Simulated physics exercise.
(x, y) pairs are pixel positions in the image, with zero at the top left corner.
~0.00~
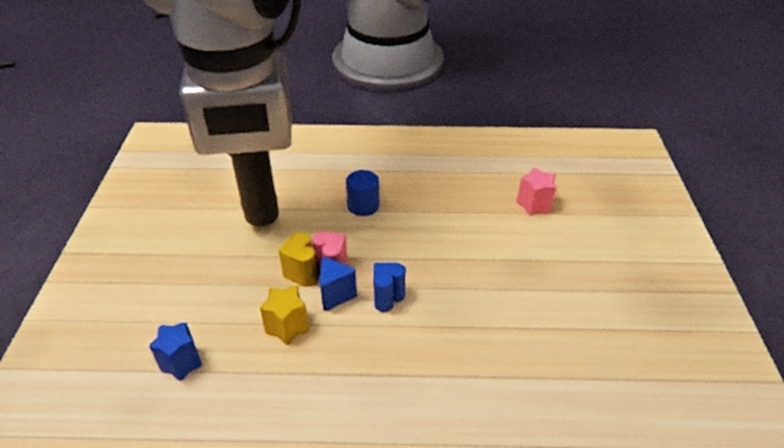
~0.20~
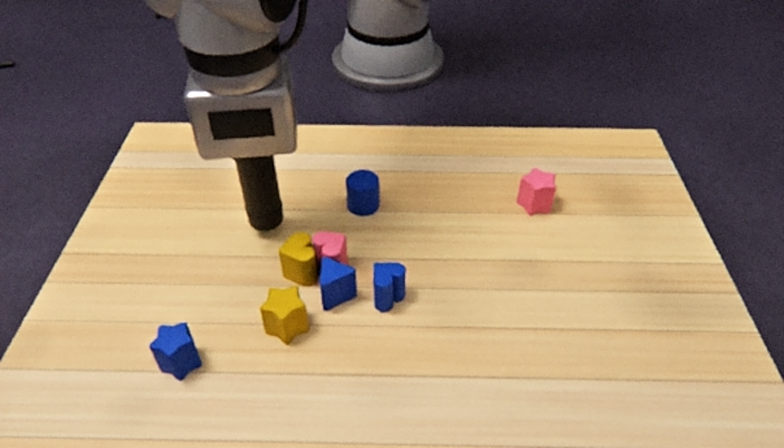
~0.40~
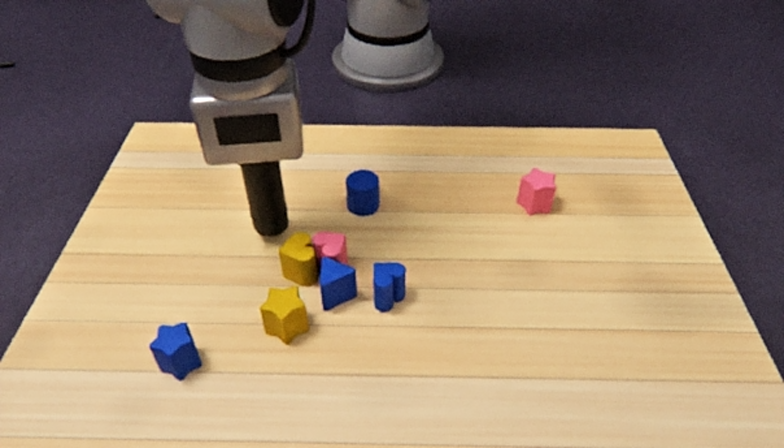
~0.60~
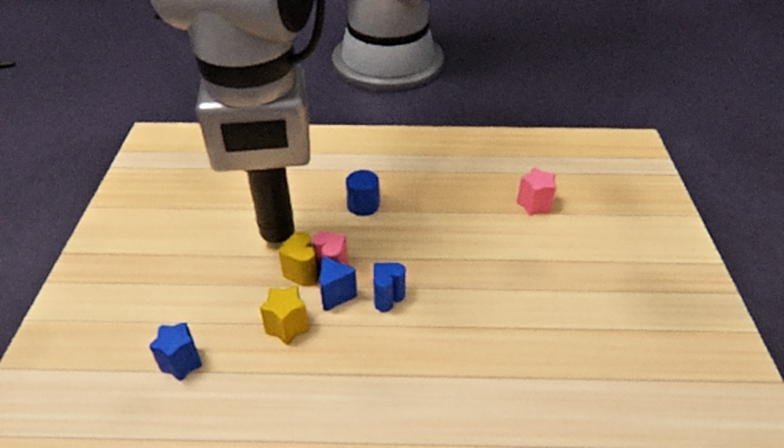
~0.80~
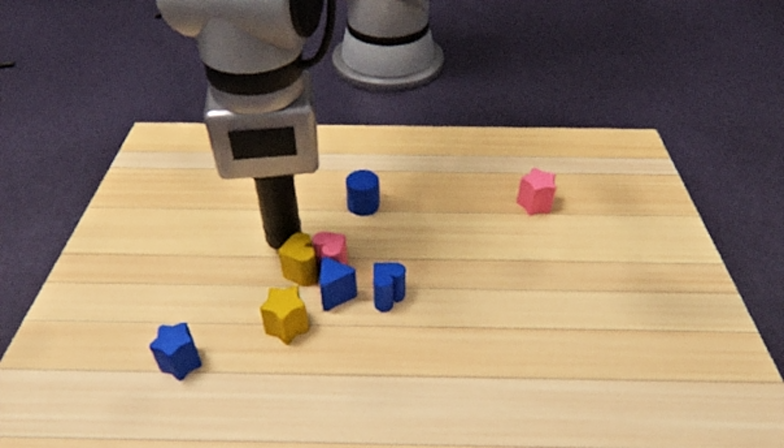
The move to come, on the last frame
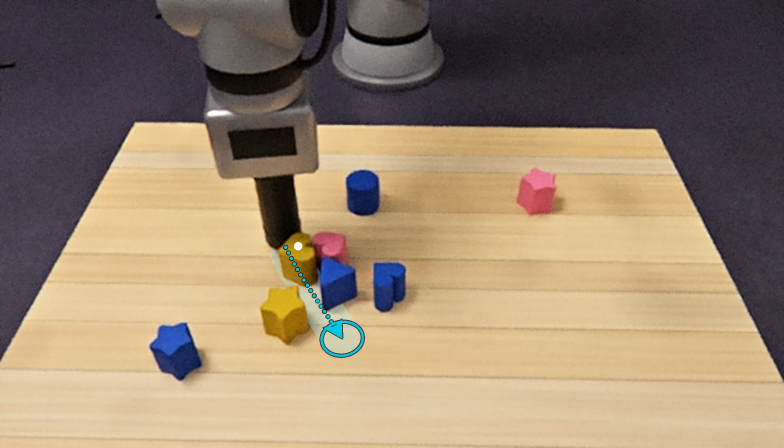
A robot arm with a black rod moved slowly a short way toward the front and slightly right, coming close to the yellow heart, while the blue, pink and yellow blocks stayed still.
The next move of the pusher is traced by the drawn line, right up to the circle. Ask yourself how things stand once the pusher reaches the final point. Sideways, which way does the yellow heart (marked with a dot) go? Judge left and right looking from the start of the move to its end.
Its shift is rightward.
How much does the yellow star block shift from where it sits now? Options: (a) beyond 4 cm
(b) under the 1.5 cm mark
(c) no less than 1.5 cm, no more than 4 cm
Option b.
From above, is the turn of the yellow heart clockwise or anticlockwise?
It spins with the clock.
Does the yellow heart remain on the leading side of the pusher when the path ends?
I'd say yes.
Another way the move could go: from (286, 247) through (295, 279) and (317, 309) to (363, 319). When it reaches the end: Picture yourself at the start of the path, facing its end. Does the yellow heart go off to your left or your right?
The answer is right.
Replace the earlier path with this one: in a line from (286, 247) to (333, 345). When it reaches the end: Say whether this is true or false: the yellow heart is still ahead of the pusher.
The statement is true.
Drawn move, straight from (286, 247) to (342, 338); the dot is on the yellow heart.
What follows on the original path. One third of the way, pusher (300, 268); yellow heart (308, 276), turned 20° clockwise; blue triangle (338, 272).
Two thirds of the way, pusher (320, 298); yellow star block (279, 308), turned 20° clockwise; yellow heart (321, 309), turned 55° clockwise; blue triangle (353, 279), turned 15° anticlockwise.
At the end, pusher (341, 330); yellow star block (279, 308), turned 20° clockwise; yellow heart (333, 346), turned 85° clockwise; blue triangle (359, 283), turned 35° anticlockwise; blue heart (392, 272).
